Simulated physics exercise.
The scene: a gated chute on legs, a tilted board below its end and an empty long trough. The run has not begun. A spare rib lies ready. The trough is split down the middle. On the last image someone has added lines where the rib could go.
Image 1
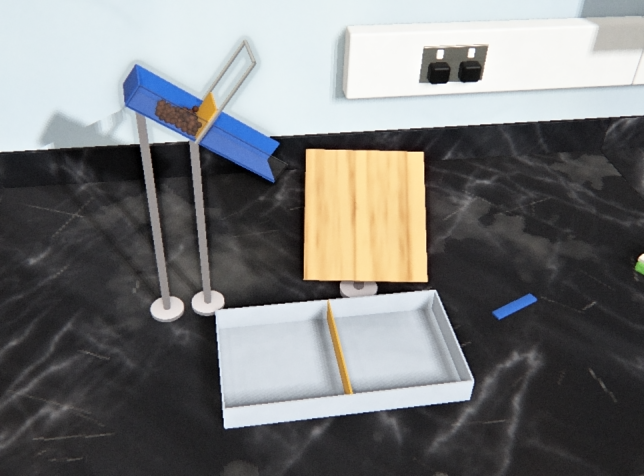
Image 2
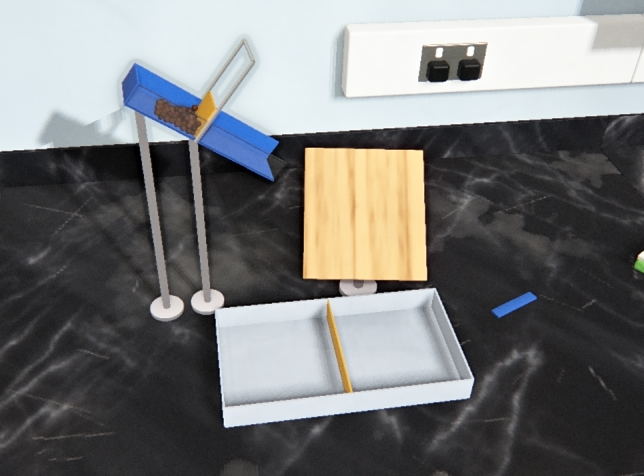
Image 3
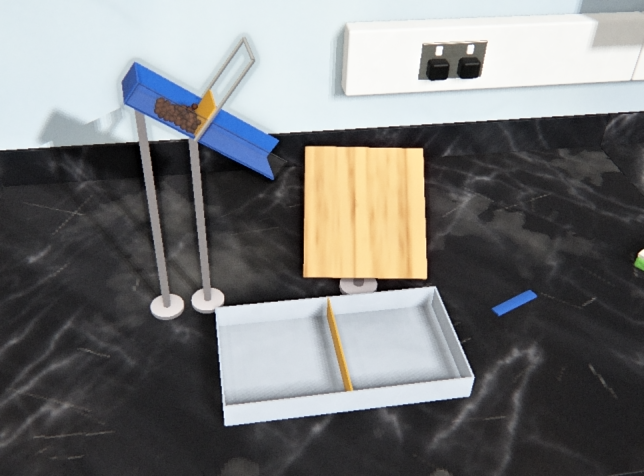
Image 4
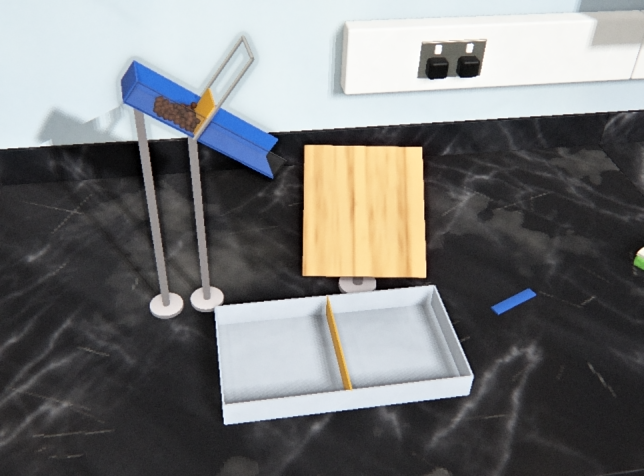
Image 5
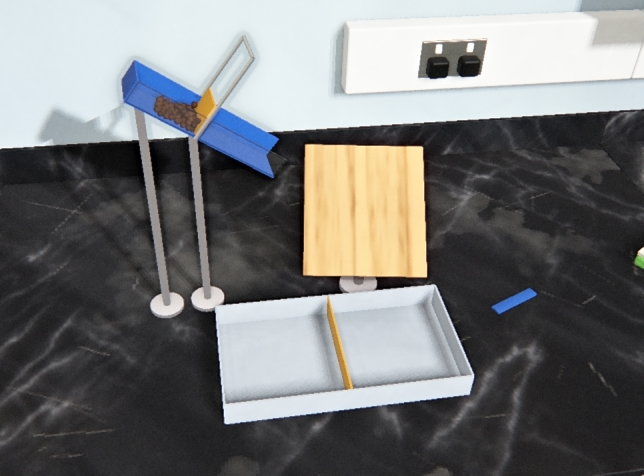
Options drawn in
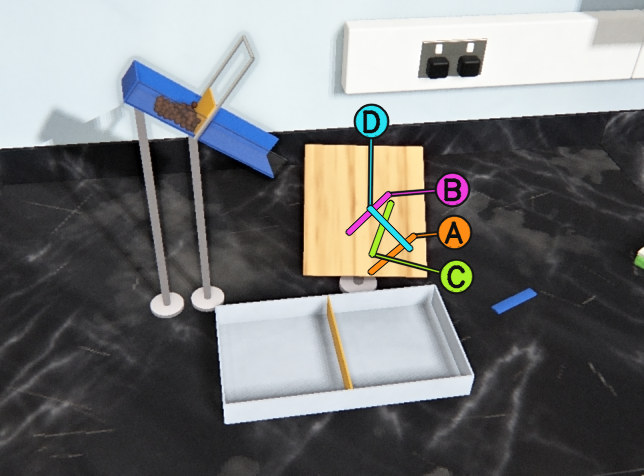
A white divided trough sat empty on a black marbled counter below a tilted wooden board, while a raised blue chute held small brown pieces behind its shut gate, and nothing noticeably moved.
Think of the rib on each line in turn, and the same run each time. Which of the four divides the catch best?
B beats the others.
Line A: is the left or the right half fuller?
Right.
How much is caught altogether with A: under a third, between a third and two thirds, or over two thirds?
Over two thirds.
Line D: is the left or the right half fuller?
Right.
On the marked copy, line A from (413, 236) to (371, 271); line B from (388, 194) to (349, 232); line C from (390, 203) to (372, 254); line D from (370, 208) to (409, 248).
For line A, of what is caught, a small share in the left half, the bulk in the right.
For line B, of what is caught, close to half in the left half, close to half in the right.
For line C, of what is caught, a small share in the left half, the bulk in the right.
For line D, of what is caught, a small share in the left half, the bulk in the right.
